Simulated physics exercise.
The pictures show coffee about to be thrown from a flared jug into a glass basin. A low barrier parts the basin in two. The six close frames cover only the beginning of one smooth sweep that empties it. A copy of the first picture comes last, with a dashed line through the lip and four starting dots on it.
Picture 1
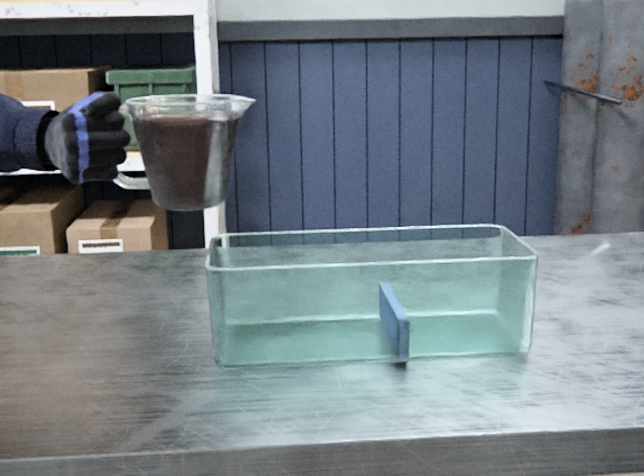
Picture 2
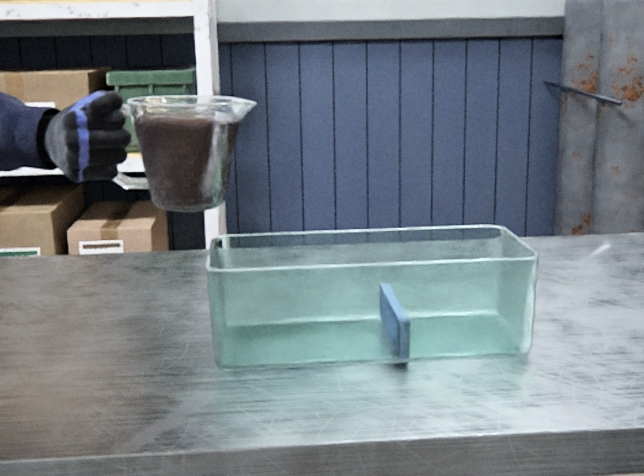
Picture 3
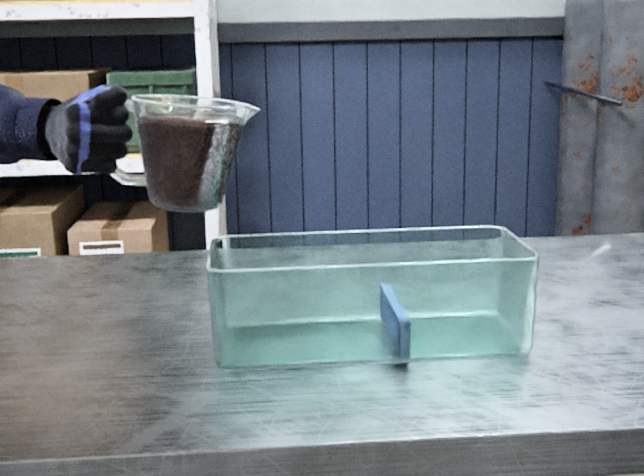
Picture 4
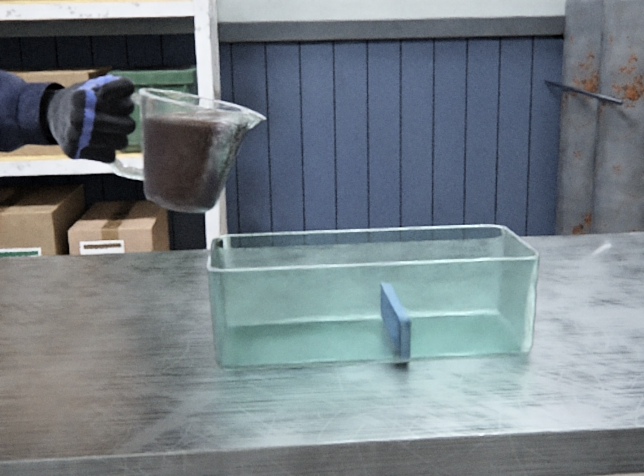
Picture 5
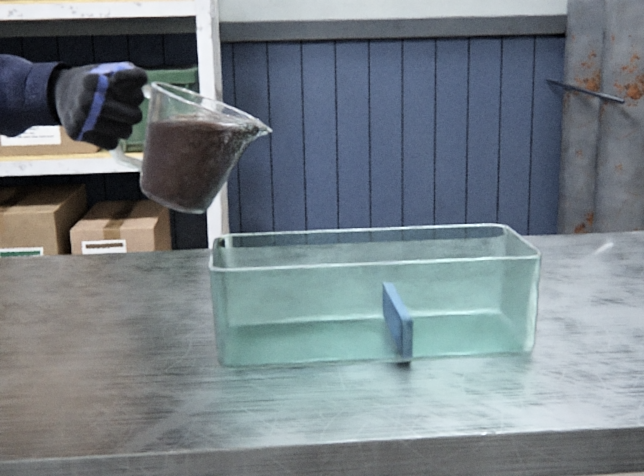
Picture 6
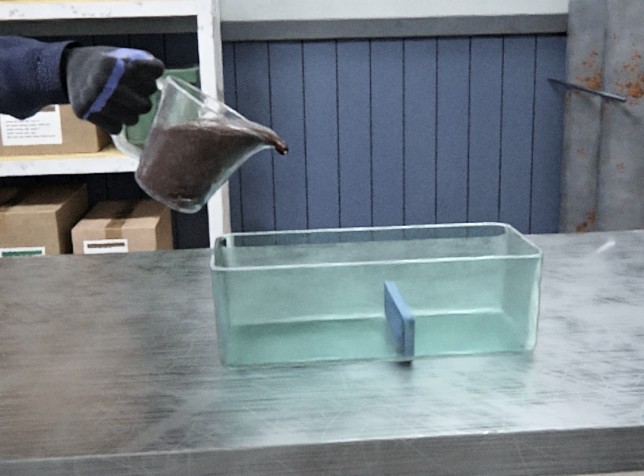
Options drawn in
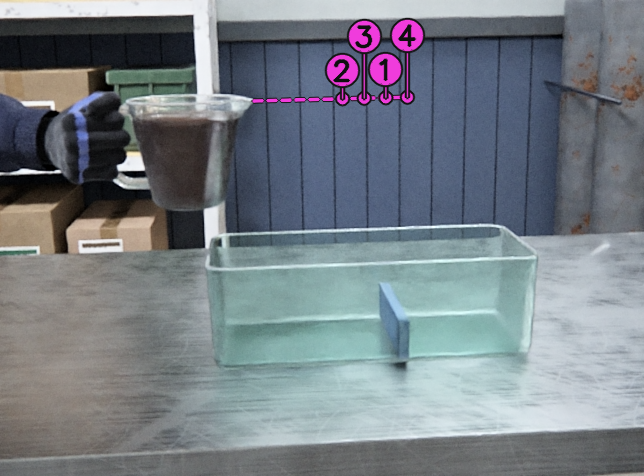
A gloved hand held a clear jug of dark brown liquid above and left of a divided glass basin, then gradually tilted it rightward until a little liquid slipped over the lip.
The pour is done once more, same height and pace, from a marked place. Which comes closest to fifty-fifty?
Place 2.
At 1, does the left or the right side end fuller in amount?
The right one.
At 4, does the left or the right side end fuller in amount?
The right side.
In magenta, 1 at (385, 97); 2 at (342, 98); 3 at (364, 98); 4 at (407, 97).
For place 1, about 8 % ends left of the wall and 91 % right of it.
For place 2, about 54 % ends left of the wall and 46 % right of it.
For place 3, about 26 % ends left of the wall and 74 % right of it.
For place 4, about 4 % ends left of the wall and 94 % right of it.
